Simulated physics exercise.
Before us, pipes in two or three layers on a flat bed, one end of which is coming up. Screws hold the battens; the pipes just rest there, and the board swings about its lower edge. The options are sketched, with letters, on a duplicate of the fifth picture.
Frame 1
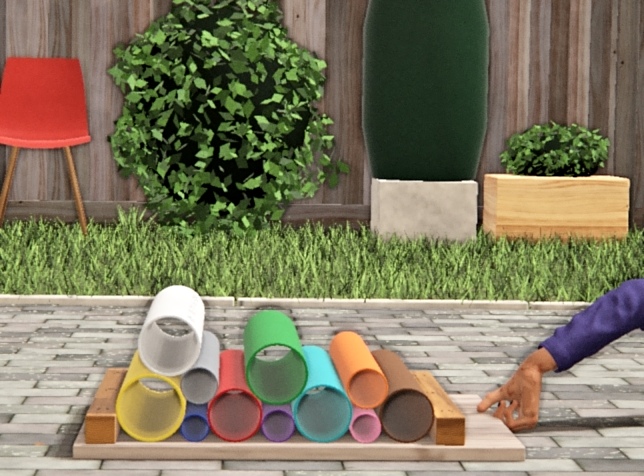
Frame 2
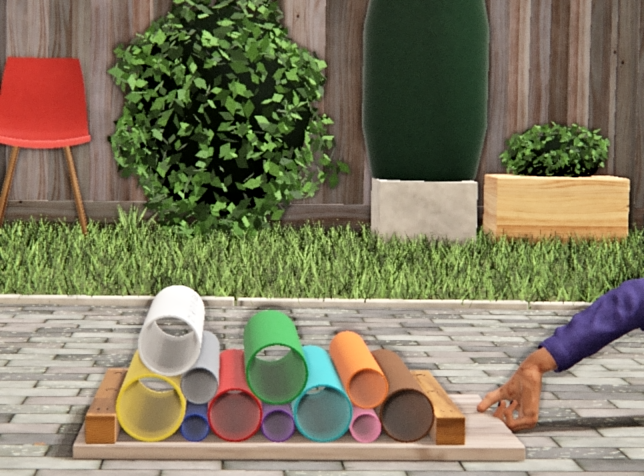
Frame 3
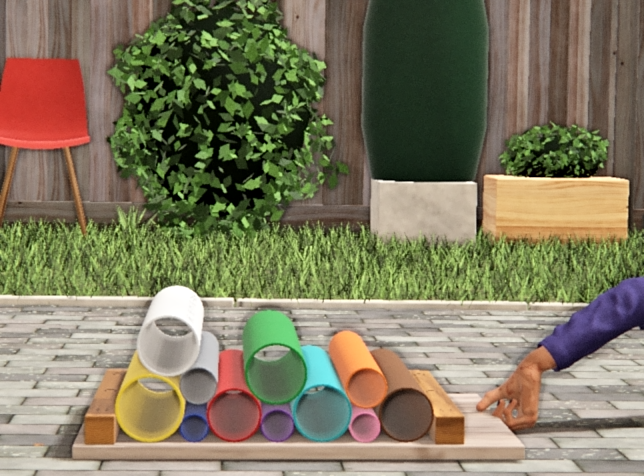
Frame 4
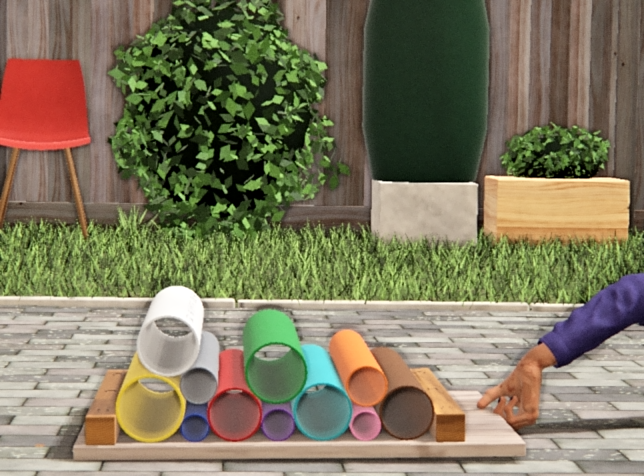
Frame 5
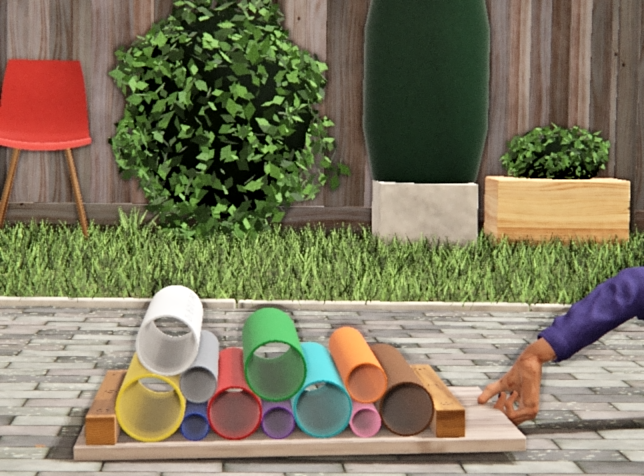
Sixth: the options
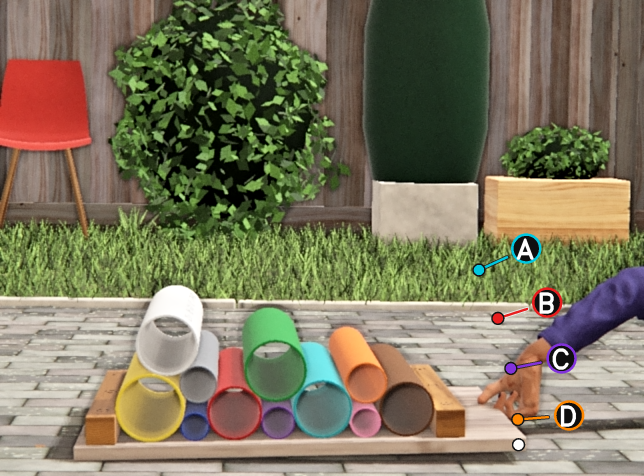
A hand in a purple sleeve held the right end of a wooden board stacked with colorful pipes between two wooden blocks, and lifted it very slightly while the pipes stayed in place.
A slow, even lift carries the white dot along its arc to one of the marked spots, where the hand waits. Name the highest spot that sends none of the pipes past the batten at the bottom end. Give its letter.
It can be raised to C.
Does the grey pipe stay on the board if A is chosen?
Yes.
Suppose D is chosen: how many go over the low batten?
With D, none.
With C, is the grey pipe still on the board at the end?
The grey pipe: Yes.
On the marked copy, A at (479, 270); B at (498, 319); C at (511, 368); D at (518, 419); the white dot at (519, 445).
Following C. Soon after the start, board at 11°.
Later, board at 12°.
In the end, board at 12°, none over the low batten.
As for the rest, A one over the low batten (white); B one over the low batten (white); D none over the low batten.
